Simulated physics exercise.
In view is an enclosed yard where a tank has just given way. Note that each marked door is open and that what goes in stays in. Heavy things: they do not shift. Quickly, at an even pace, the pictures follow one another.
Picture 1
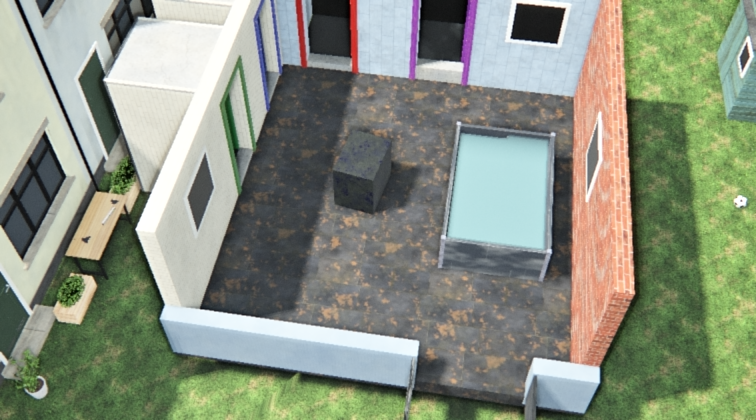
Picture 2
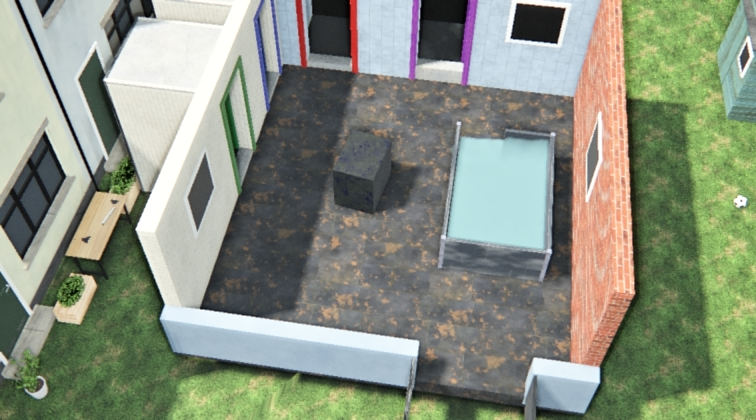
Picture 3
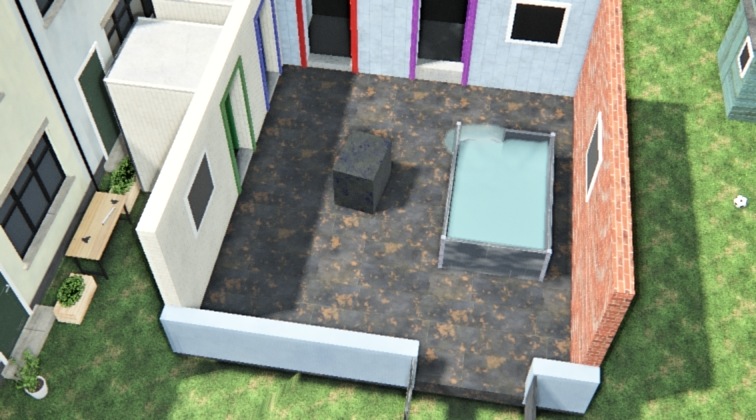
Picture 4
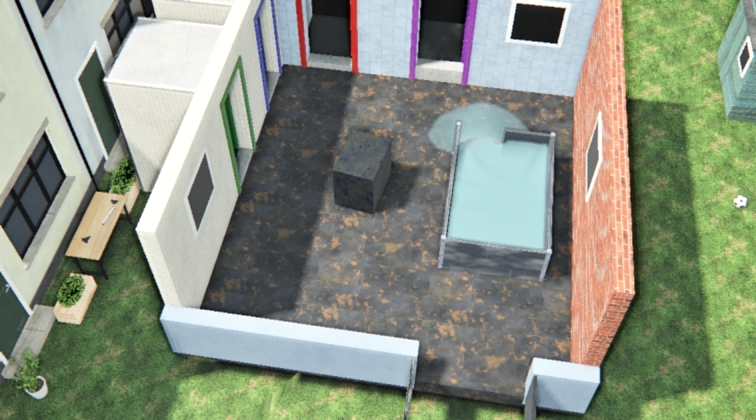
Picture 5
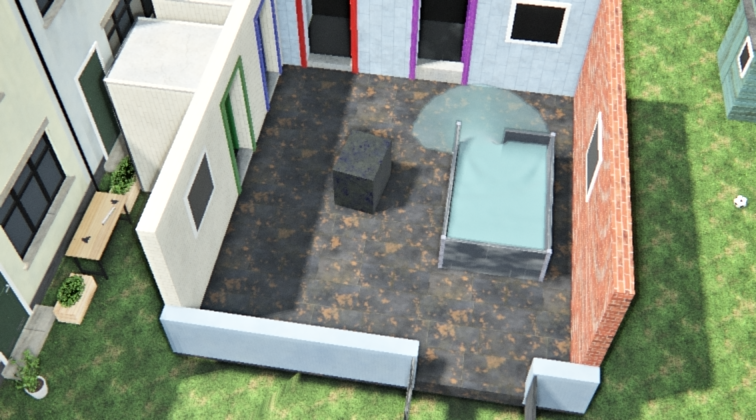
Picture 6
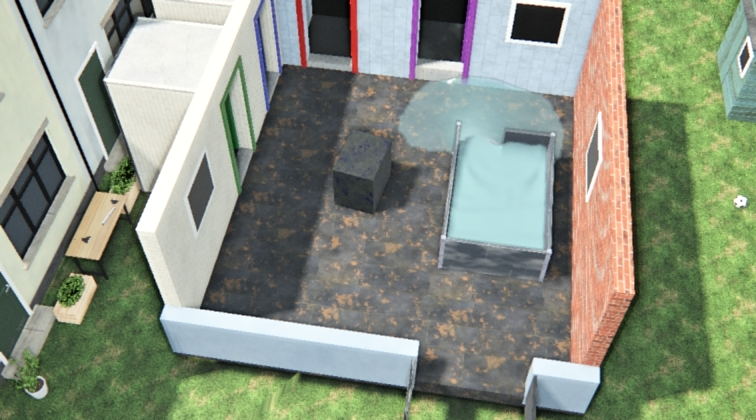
Pale blue-green water sits level in a rectangular tank in a walled yard, beside a dark block, then starts pouring out over the tank's far side. It spreads across the dark, mottled ground in a widening, rounded sheet toward the back wall, while the block stays still.
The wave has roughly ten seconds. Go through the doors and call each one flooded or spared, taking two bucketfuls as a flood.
Green door: Spared, red door: Spared, blue door: Flooded, purple door: Spared.
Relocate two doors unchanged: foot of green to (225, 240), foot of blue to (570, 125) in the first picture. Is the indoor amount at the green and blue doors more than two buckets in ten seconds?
In that case the green door keeps within it while the blue door runs past it.
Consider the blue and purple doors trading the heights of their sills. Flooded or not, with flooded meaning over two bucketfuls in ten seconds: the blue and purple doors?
Blue: Below the mark; purple: Above the mark.
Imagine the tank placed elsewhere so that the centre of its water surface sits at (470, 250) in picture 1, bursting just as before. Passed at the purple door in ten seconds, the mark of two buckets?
As I see it, the purple door stays within the limit.
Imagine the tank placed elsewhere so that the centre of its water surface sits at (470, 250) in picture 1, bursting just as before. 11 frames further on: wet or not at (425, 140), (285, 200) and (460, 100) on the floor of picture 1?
Going through them in turn: Waterlogged, still bare and waterlogged.
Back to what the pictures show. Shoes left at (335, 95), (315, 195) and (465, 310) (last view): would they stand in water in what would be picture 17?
Result, as listed: Wetted / not wetted / not wetted.
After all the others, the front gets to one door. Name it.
Looks like the door marked green.
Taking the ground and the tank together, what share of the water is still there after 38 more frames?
Roughly 92 percent.
A moment on, water covers 20 % of the floor; the green door not reached, the red door not reached, the blue door not reached, the purple door wet at the sill, nothing in.
Next, water covers 25 % of the floor; the green door not reached, the red door wet at the sill, nothing in, the blue door wet at the sill, nothing in, the purple door wet at the sill, nothing in.
Then, water covers 40 % of the floor; the green door wet at the sill, nothing in, the red door wet at the sill, nothing in, the blue door over two buckets in, the purple door wet at the sill, nothing in.
Later, water covers 70 % of the floor; the green door wet at the sill, nothing in, the red door wet at the sill, nothing in, the blue door far over two buckets in, the purple door wet at the sill, nothing in.
In the end, water covers 90 % of the floor; the green door wet at the sill, nothing in, the red door wet at the sill, nothing in, the blue door far over two buckets in, the purple door wet at the sill, nothing in.
